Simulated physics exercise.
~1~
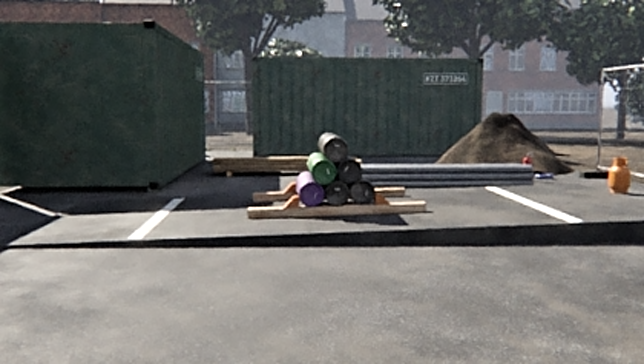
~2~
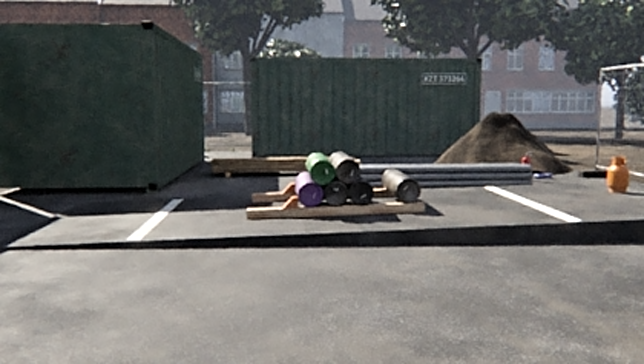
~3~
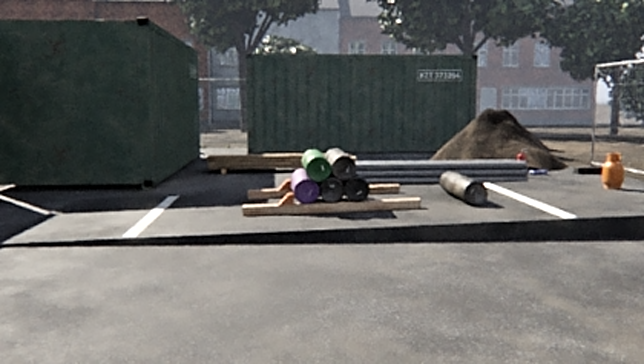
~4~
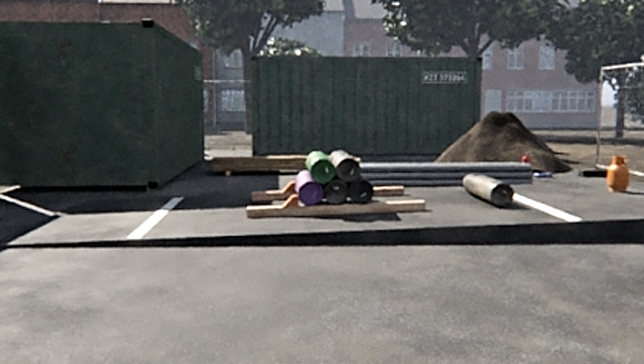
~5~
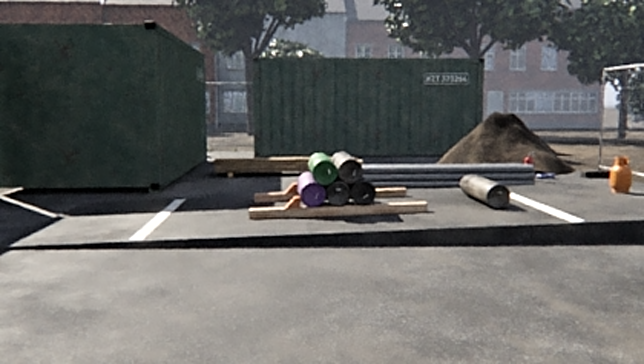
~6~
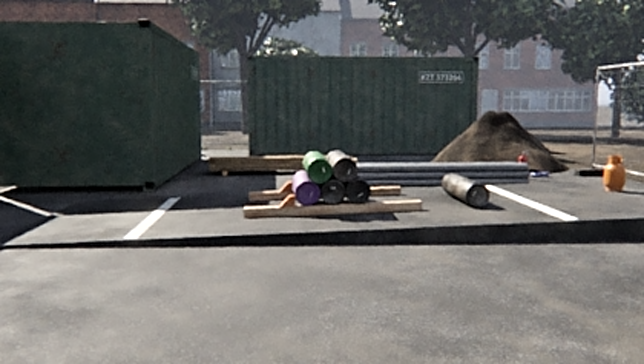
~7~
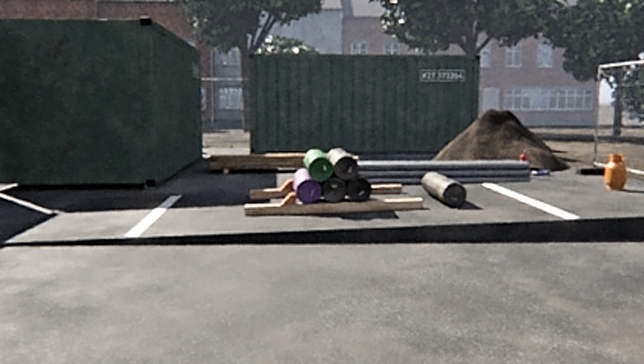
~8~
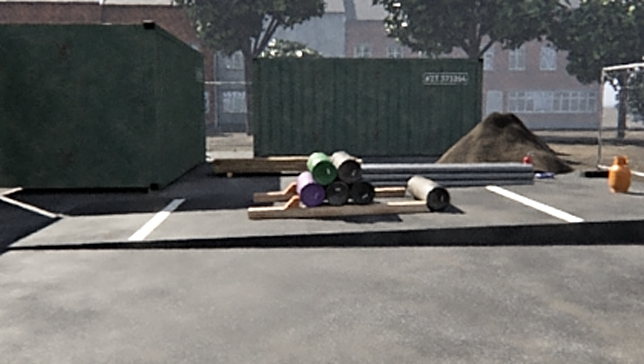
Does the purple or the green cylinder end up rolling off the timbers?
No, neither of them does. The purple one stays at the bottom left of the stack and the green one stays resting above it, both still up on the timbers.
